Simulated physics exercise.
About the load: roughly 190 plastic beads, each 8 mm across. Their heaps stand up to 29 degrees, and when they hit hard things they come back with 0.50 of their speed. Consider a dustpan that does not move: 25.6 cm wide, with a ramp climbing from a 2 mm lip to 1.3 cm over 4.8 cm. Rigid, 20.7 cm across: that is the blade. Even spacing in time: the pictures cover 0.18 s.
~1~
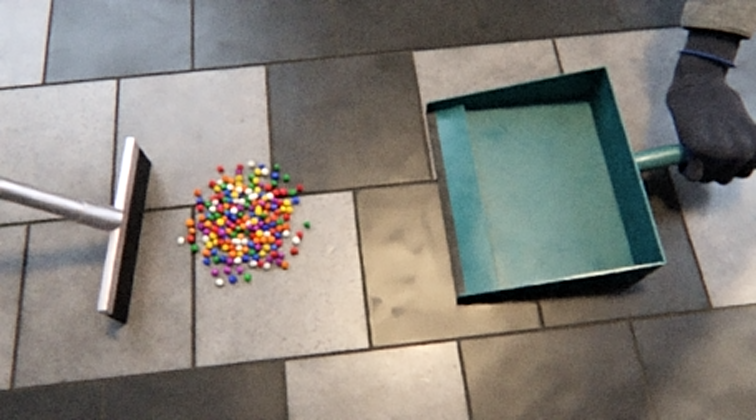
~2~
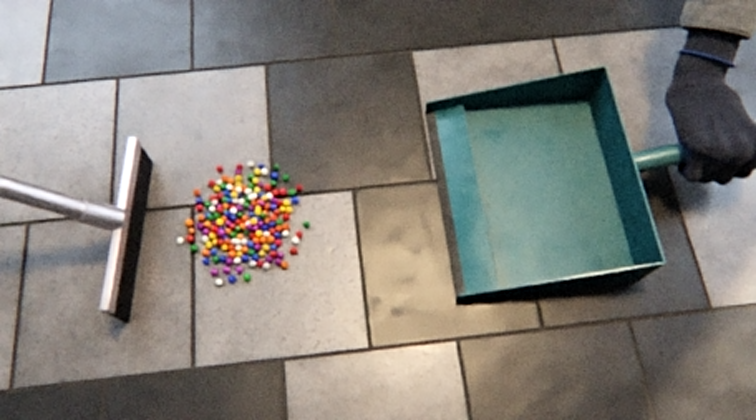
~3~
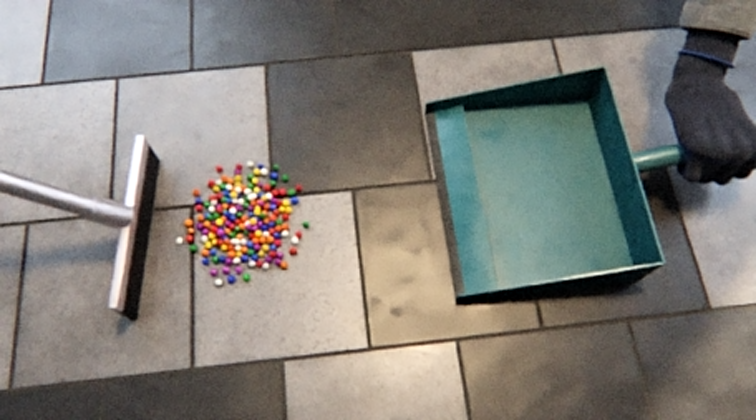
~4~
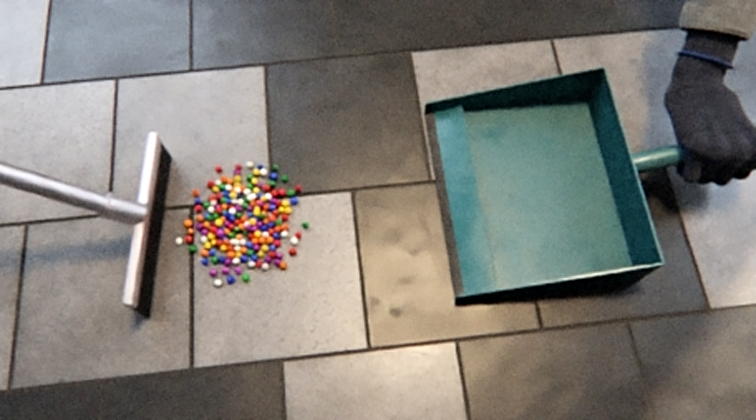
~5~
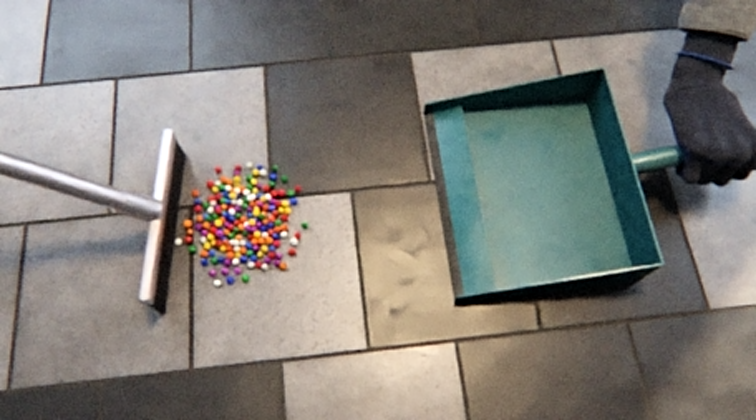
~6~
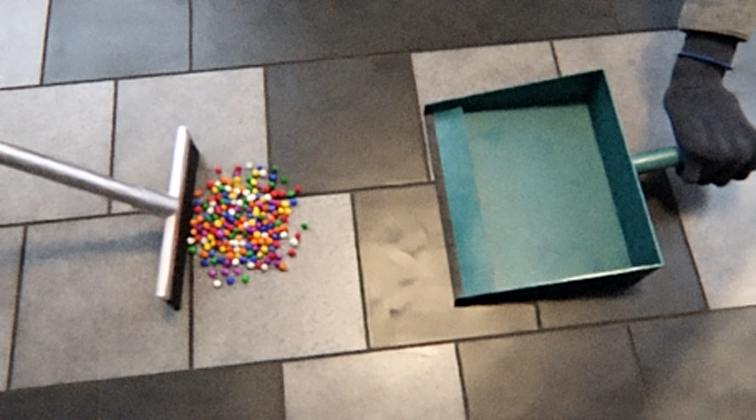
A small pile of colorful beads sat on gray floor tiles while a long-handled blade slid slowly right until it touched the pile's left edge, as a gloved hand held a teal dustpan still.
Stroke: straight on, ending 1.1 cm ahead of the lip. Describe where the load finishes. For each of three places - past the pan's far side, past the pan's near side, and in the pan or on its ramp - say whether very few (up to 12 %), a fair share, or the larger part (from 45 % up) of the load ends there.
Far side: Very few, near side: Very few, pan: A fair share.
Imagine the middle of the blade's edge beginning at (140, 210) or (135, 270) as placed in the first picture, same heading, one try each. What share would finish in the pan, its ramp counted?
First try about 20 per cent, second about 30 per cent.
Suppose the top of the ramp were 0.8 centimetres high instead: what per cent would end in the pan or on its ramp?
Roughly 35 per cent.
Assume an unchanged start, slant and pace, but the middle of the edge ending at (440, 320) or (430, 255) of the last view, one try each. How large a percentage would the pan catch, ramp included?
About 20 % and 35 %.
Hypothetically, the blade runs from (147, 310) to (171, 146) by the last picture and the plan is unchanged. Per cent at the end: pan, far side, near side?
Split: Pan = 35, far = 0, near = 10.
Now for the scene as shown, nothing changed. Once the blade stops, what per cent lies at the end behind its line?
I'd say close to 10 per cent.
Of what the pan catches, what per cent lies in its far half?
I'd put it near 90 per cent.
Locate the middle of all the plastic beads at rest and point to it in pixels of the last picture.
Est. centre at rest: (434, 194) px.
Then, 0.28 s after the last picture, middle of the blade 17 cm from the lip; 0 % over the lip, far side 0 %, near side 0 %.
Then, 0.46 s after the last picture, middle of the blade 8 cm from the lip; 0 % over the lip, far side 5 %, near side 5 %.
Then, 0.77 s after the last picture, middle of the blade 2 cm from the lip; 30 % over the lip, far side 5 %, near side 5 %.
In the end, far side 5 %, near side 5 %, pan 30 %, in front of the lip or behind the blade 60 %.
